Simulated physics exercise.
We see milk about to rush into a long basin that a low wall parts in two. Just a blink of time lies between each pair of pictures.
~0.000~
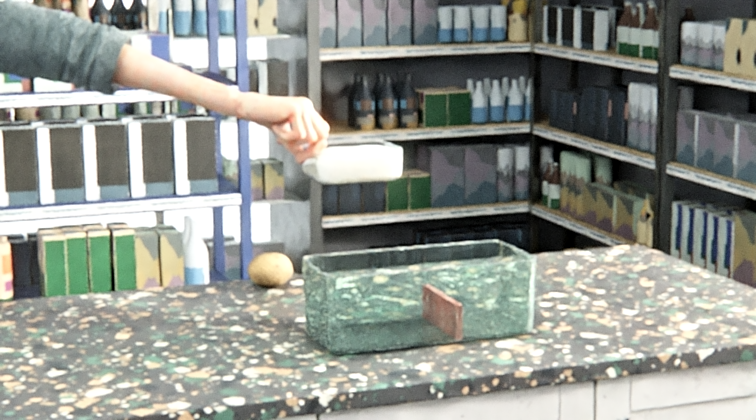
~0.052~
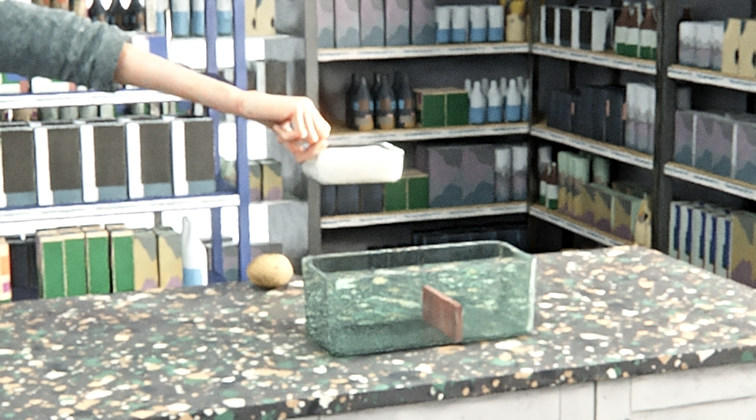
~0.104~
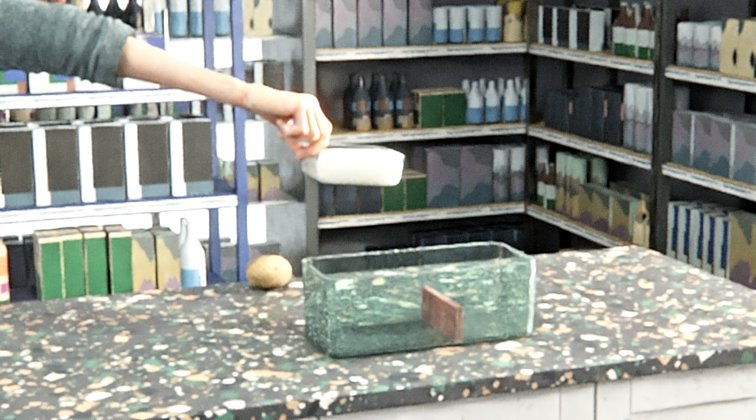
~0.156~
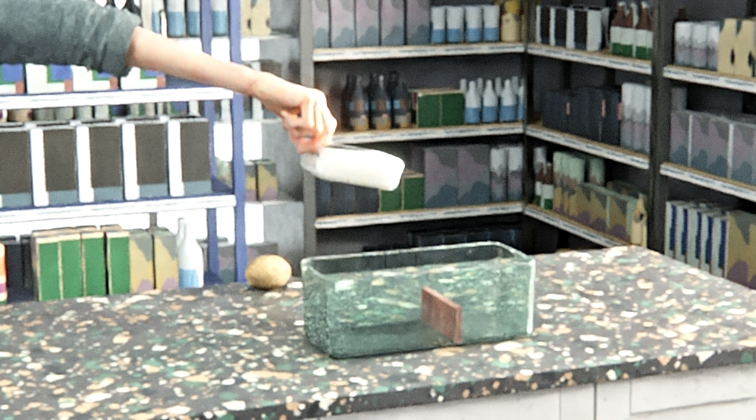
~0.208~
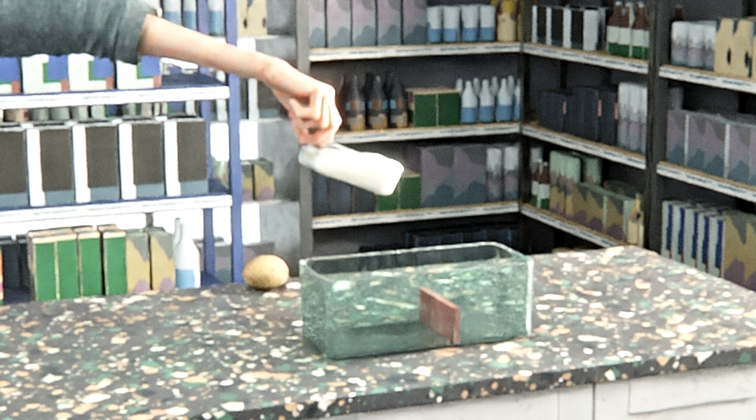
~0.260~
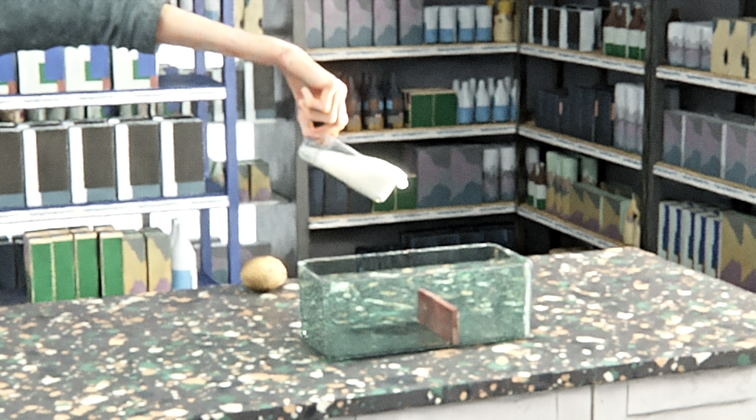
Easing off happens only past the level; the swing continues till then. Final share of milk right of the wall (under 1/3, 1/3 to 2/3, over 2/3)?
Fails to reach a third.
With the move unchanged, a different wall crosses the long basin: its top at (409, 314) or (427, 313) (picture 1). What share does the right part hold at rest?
In order, near 75 and 60 in a hundred.
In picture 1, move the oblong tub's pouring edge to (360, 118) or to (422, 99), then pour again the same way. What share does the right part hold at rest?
5 % and 75 %.
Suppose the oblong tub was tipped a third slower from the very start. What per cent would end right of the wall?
It comes to some 30 in a hundred.
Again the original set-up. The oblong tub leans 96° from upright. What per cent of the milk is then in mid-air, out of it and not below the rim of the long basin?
Something like 40 per cent of it.
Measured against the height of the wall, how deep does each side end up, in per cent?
Left part: 20 per cent, right part: 10 per cent.
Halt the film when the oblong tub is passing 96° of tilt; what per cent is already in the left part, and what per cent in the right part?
Roughly 45 per cent on the left, roughly 10 per cent on the right.
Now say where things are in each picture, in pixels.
In the first picture, it leans 0°; its right rim is at (393, 147); the milk meets the walls at (309, 155) and (390, 150); the long basin's rim runs from (315, 268) to (518, 251); the wall's top is at (442, 295).
In the second picture, it leans 1°; its right rim is at (393, 149); the milk meets the walls at (310, 155) and (390, 152).
In the third picture, it leans 6°; its right rim is at (393, 153); the milk meets the walls at (310, 155) and (390, 154).
In the fourth picture, it leans 13°; its right rim is at (393, 159); the milk meets the walls at (310, 154) and (391, 156).
In the fifth picture, it leans 22°; its right rim is at (391, 167); the milk meets the walls at (309, 153) and (387, 161); 5 per cent is over the edge.
In the sixth picture, it leans 33°; its right rim is at (388, 176); the milk meets the walls at (307, 154) and (377, 164); 13 per cent is over the edge.
A moment on, the oblong tub is tipped on its side and 3 per cent is still to pour, 46 is left of the wall and 10 right of it.
Next, the oblong tub is tipped right over and 0 per cent is still to pour, 81 is left of the wall and 15 right of it.
Then the oblong tub is tipped right over and 0 per cent is still to pour, 77 is left of the wall and 15 right of it.
Later the oblong tub is tipped right over and 0 per cent is still to pour, 79 is left of the wall and 16 right of it.
Finally, 79 per cent lies left of the wall, 16 right of it and 5 outside.
